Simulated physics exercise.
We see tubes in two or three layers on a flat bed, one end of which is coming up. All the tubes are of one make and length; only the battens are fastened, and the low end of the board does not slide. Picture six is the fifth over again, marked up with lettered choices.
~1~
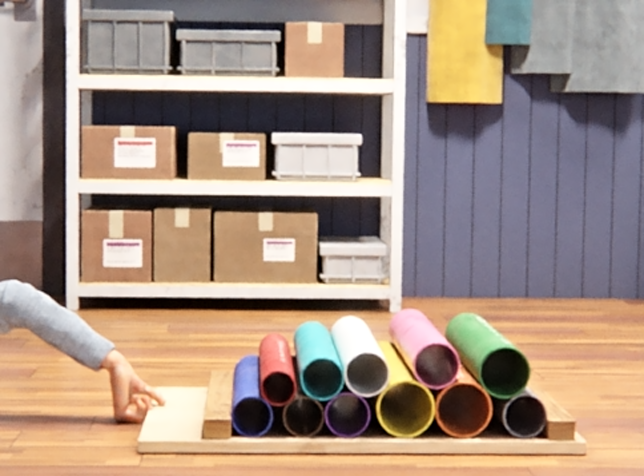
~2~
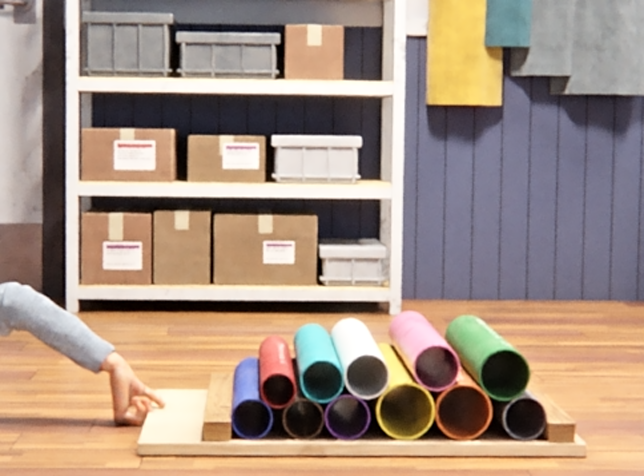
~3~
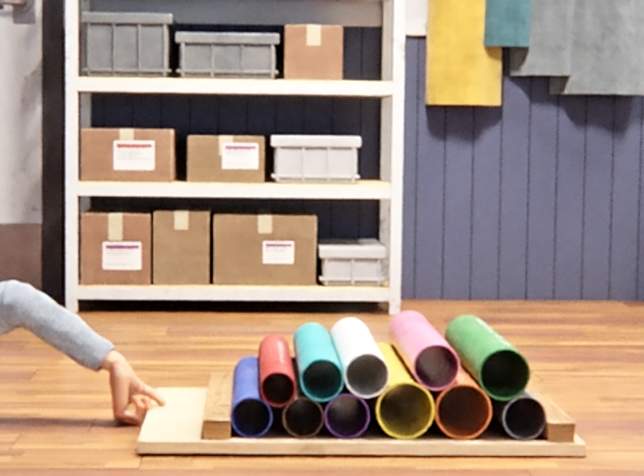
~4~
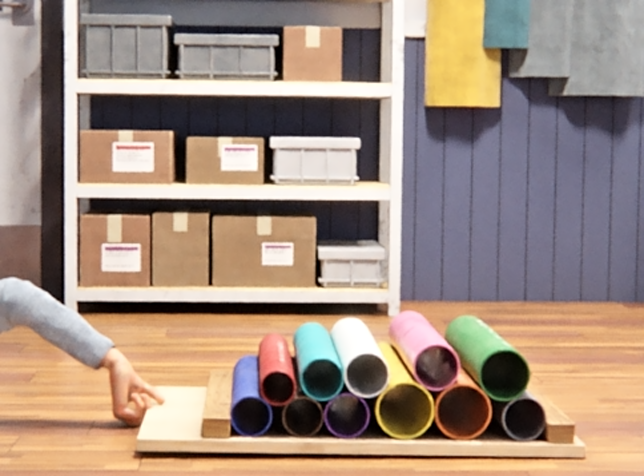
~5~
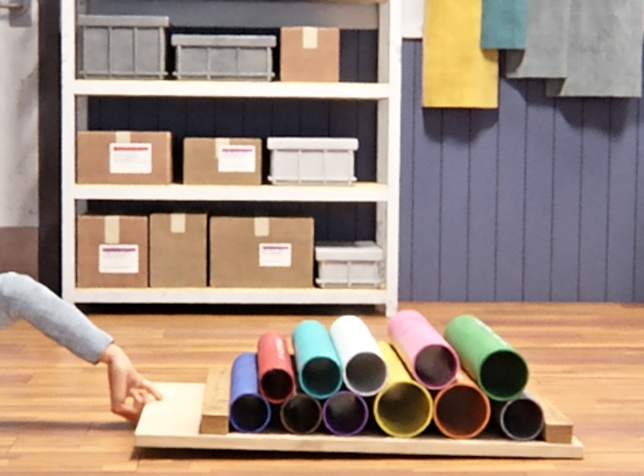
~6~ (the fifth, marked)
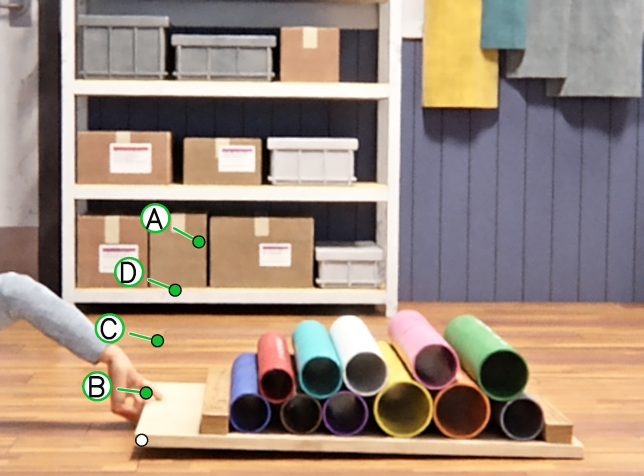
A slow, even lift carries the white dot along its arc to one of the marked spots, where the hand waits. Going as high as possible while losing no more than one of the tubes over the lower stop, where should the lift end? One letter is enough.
The answer is mark A.
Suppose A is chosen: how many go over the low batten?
With A, one.
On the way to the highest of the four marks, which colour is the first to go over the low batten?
The green one.
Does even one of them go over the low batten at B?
No, at B.
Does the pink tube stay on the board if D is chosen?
Yes, with D.
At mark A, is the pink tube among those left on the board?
The pink tube: Yes.
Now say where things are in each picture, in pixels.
Board (354, 408); blue tube (252, 416); brown tube (304, 417), in the first picture.
Brown tube (304, 419); purple tube (347, 417), in the second picture.
Board (354, 410); blue tube (252, 417); brown tube (303, 417); green tube (504, 374), in the third picture.
Board (353, 410); blue tube (251, 416); brown tube (303, 417), in the fourth picture.
Board (351, 408); blue tube (250, 413); brown tube (301, 414), in the fifth picture.
On the marked copy, A at (199, 242); B at (146, 393); C at (157, 341); D at (175, 290); the white dot at (142, 440).
Following A. Soon after the start, board at 17°.
Later, board at 28°.
In the end, board at 28°, one over the low batten (green).
As for the rest, B none over the low batten; C one over the low batten (green); D one over the low batten (green).
